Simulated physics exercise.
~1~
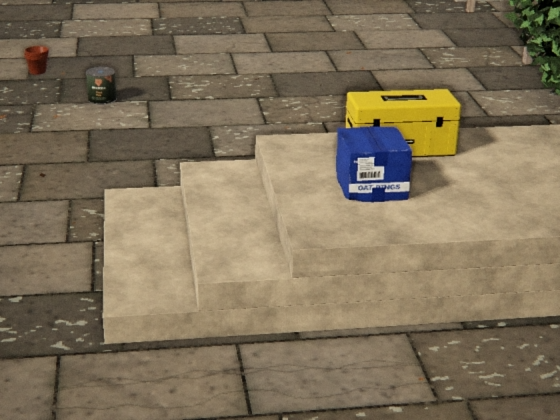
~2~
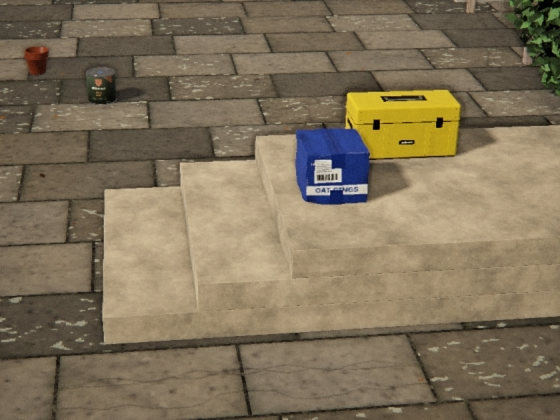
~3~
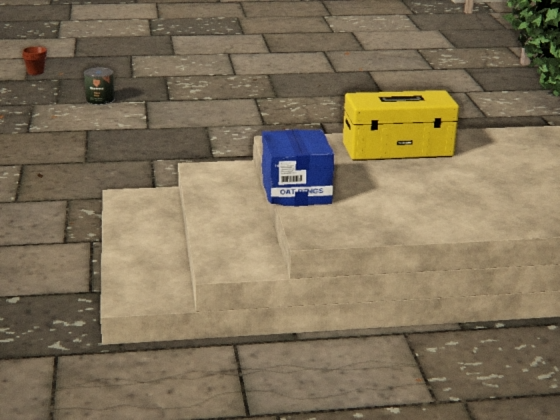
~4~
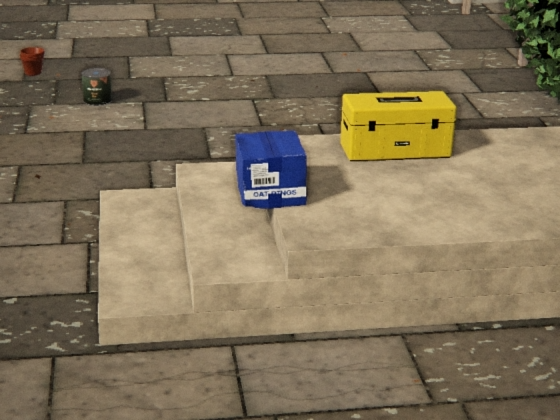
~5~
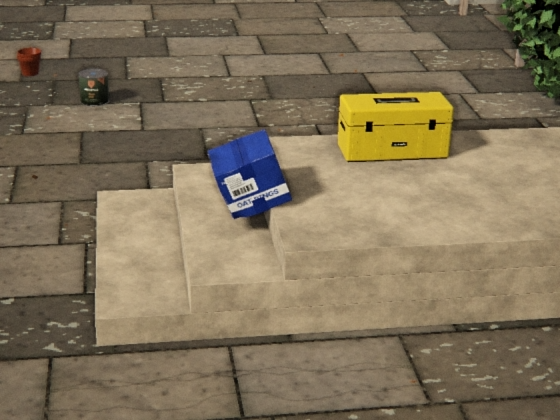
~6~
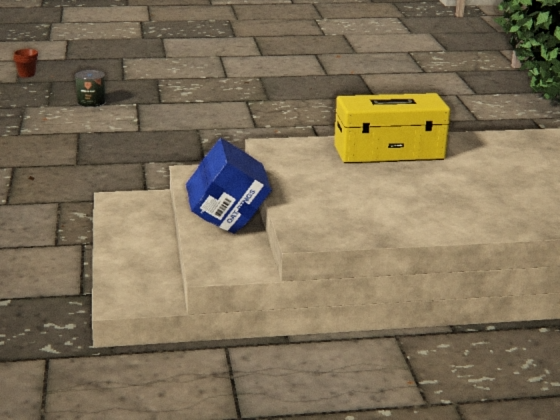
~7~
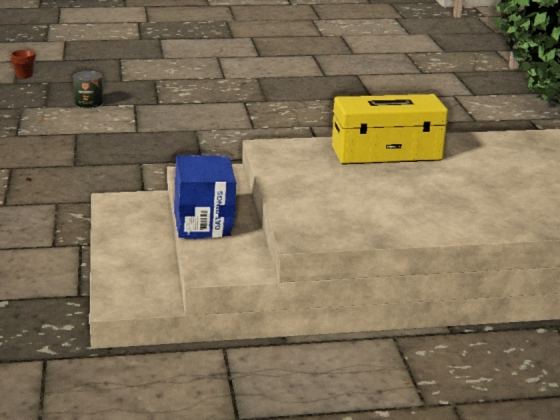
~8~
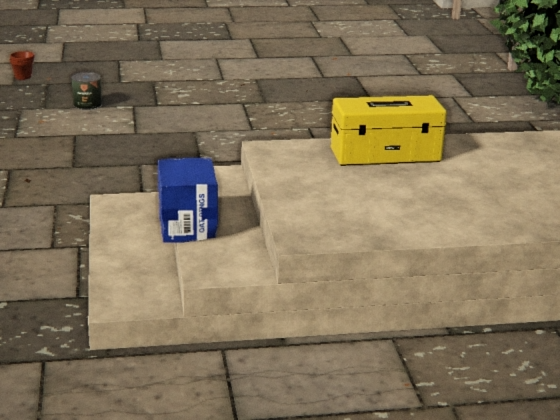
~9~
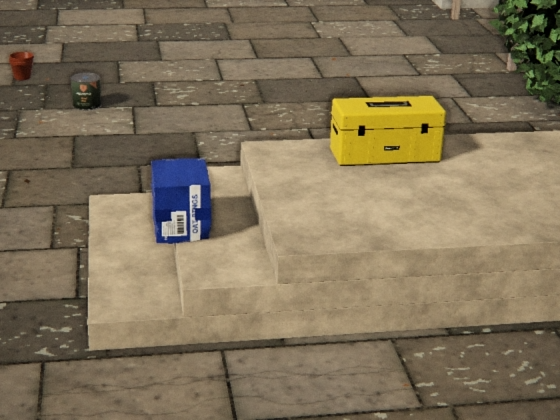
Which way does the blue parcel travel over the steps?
The blue parcel travels to the left, moving away from the yellow toolbox.
A blue parcel slid left across the top of some stone steps, away from a yellow toolbox, tipped over the edge and landed on its side on the next step down, where it slid a little farther and stayed.
